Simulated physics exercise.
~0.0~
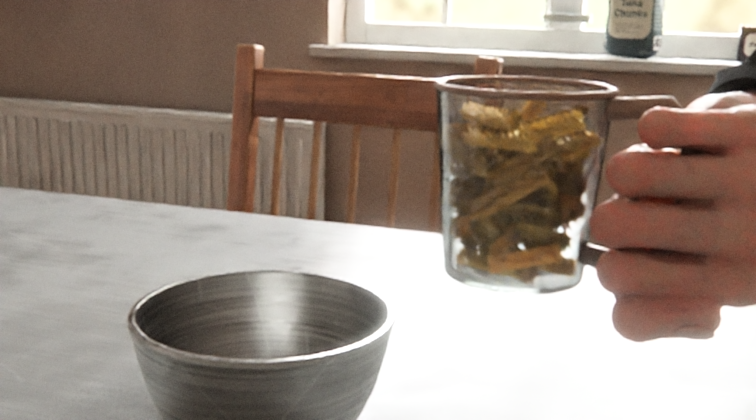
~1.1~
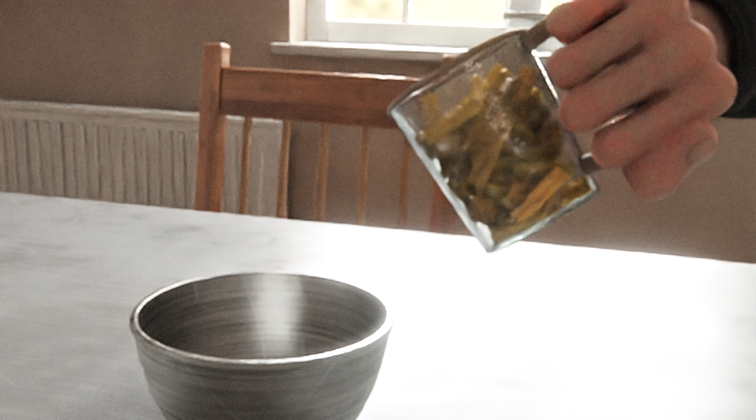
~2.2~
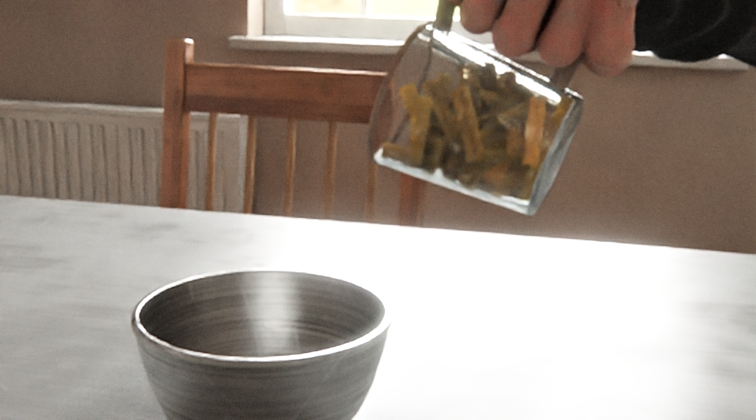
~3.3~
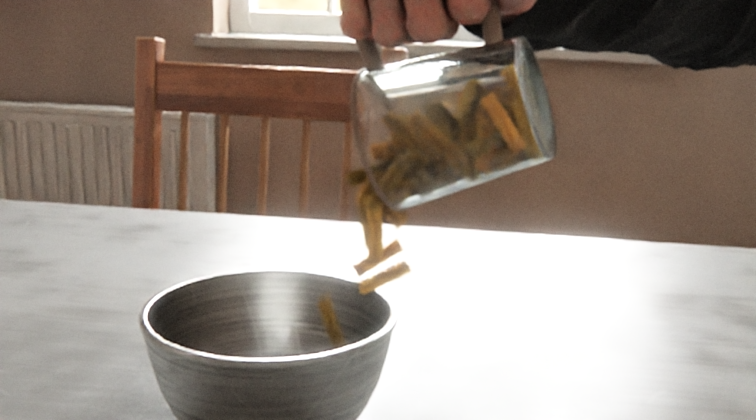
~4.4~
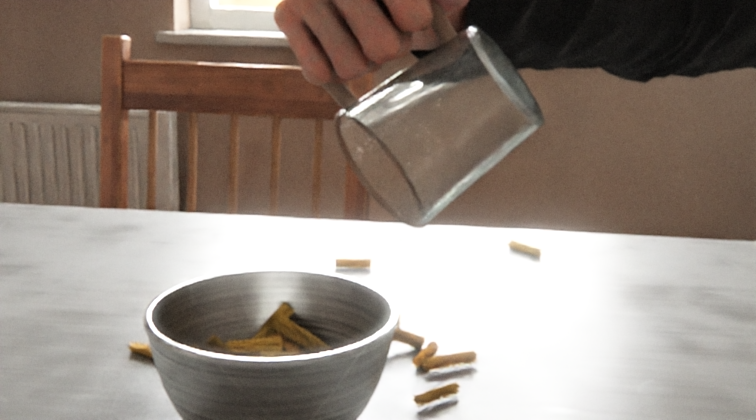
A hand lifted a clear glass cup of dry pasta pieces, moved it left and tipped it over a grey bowl on a table until it was empty. Most of the pasta landed in the bowl, but several pieces ended up scattered around it.
